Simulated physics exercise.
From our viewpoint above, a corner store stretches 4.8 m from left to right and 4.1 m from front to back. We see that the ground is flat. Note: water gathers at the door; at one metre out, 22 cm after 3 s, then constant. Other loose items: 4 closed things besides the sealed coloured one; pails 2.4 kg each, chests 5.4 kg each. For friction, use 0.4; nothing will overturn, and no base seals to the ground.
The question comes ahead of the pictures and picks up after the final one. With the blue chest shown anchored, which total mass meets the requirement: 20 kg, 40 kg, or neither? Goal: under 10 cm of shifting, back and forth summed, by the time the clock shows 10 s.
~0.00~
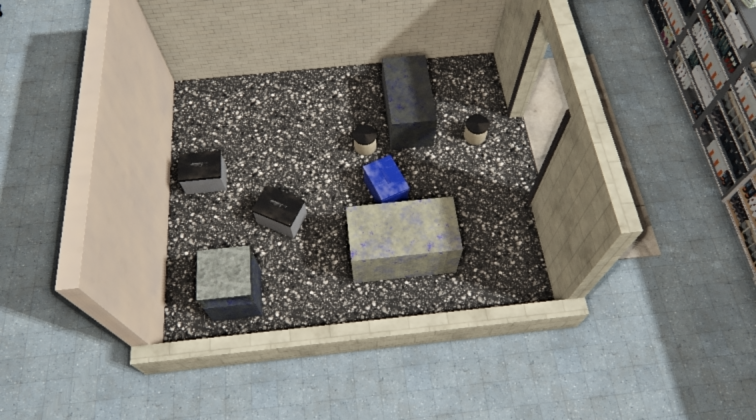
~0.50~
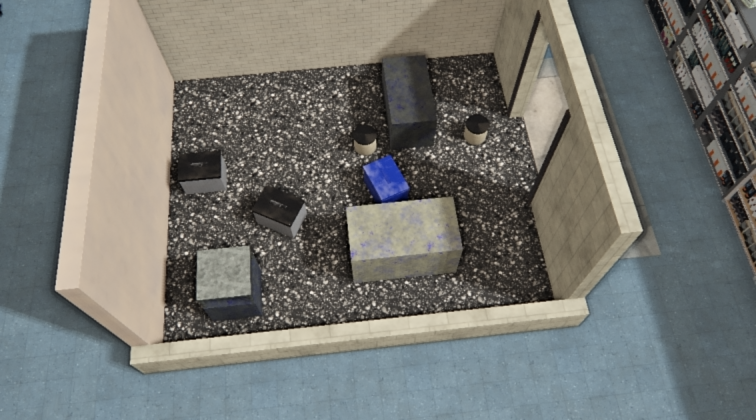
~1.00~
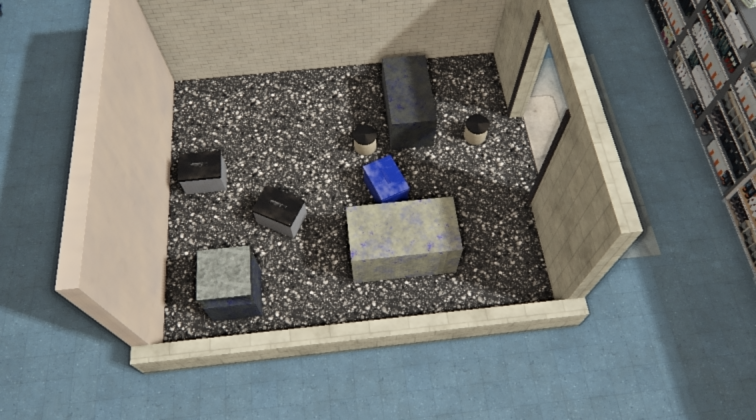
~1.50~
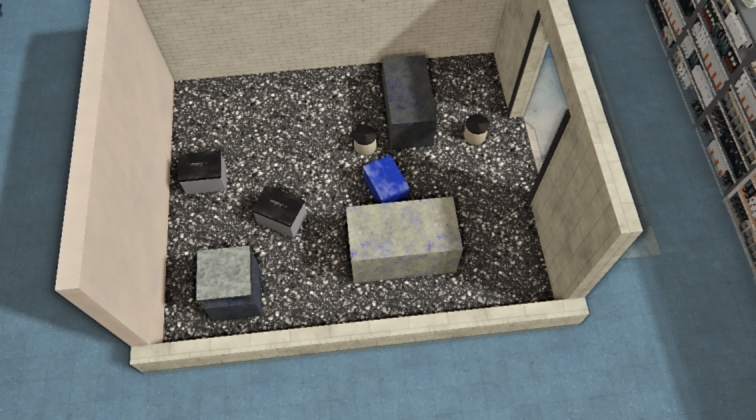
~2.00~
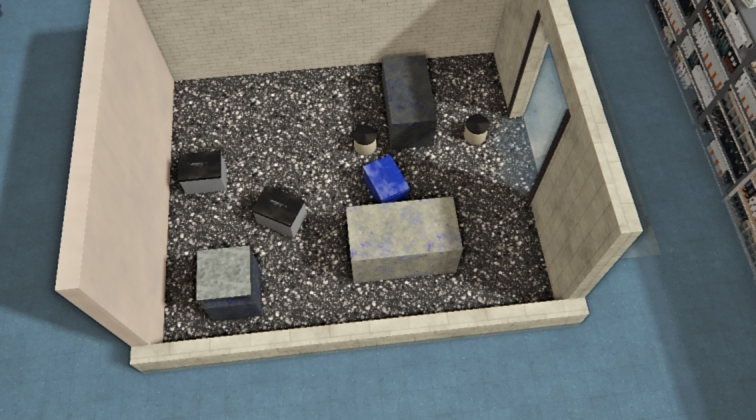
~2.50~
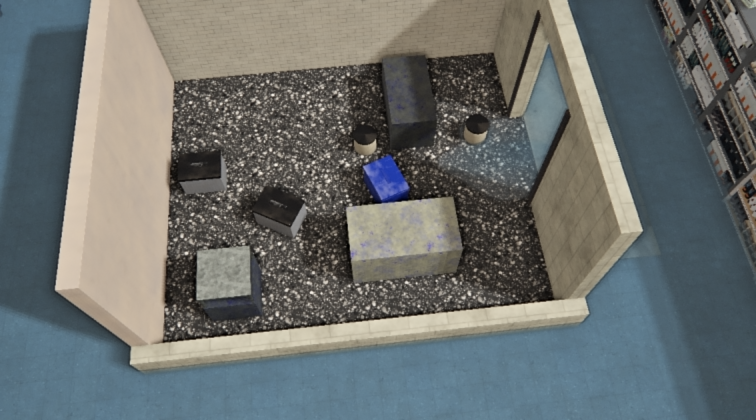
The answer is neither.
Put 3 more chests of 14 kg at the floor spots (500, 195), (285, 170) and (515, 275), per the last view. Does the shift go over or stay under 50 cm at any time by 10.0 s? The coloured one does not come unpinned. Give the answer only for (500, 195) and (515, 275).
Results: Threshold exceeded; threshold not reached.
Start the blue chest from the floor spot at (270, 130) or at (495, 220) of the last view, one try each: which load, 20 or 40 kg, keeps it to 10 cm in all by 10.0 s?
Taking them in turn, the lighter mass keeps it, and the lighter mass keeps it.
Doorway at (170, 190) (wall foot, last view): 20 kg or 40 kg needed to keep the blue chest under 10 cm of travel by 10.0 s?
Well, then the greater option is needed.
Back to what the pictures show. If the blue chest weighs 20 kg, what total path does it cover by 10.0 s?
Some 300 centimetres of travel in total.
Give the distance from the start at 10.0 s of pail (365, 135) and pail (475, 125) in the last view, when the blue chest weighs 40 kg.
Shifts: 250 cm / 60 cm.
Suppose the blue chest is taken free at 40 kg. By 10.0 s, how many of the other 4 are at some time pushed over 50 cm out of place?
Tally: 4.
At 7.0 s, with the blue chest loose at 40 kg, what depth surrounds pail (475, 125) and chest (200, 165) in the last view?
Around 7 cm and 4 cm.
After 3.5 s the blue chest would be 1 cm from its start with 20 kg and 0 cm from its start with 40 kg; 4 cm of water round it then.
After 4.5 s the blue chest would be 53 cm from its start with 20 kg and 7 cm from its start with 40 kg; 9 cm of water round it then.
After 7.0 s the blue chest would be 192 cm from its start with 20 kg and 34 cm from its start with 40 kg; 9 cm of water round it then.
After 10.0 s the blue chest would be 234 cm from its start with 20 kg and 72 cm from its start with 40 kg; 8 cm of water round it then.
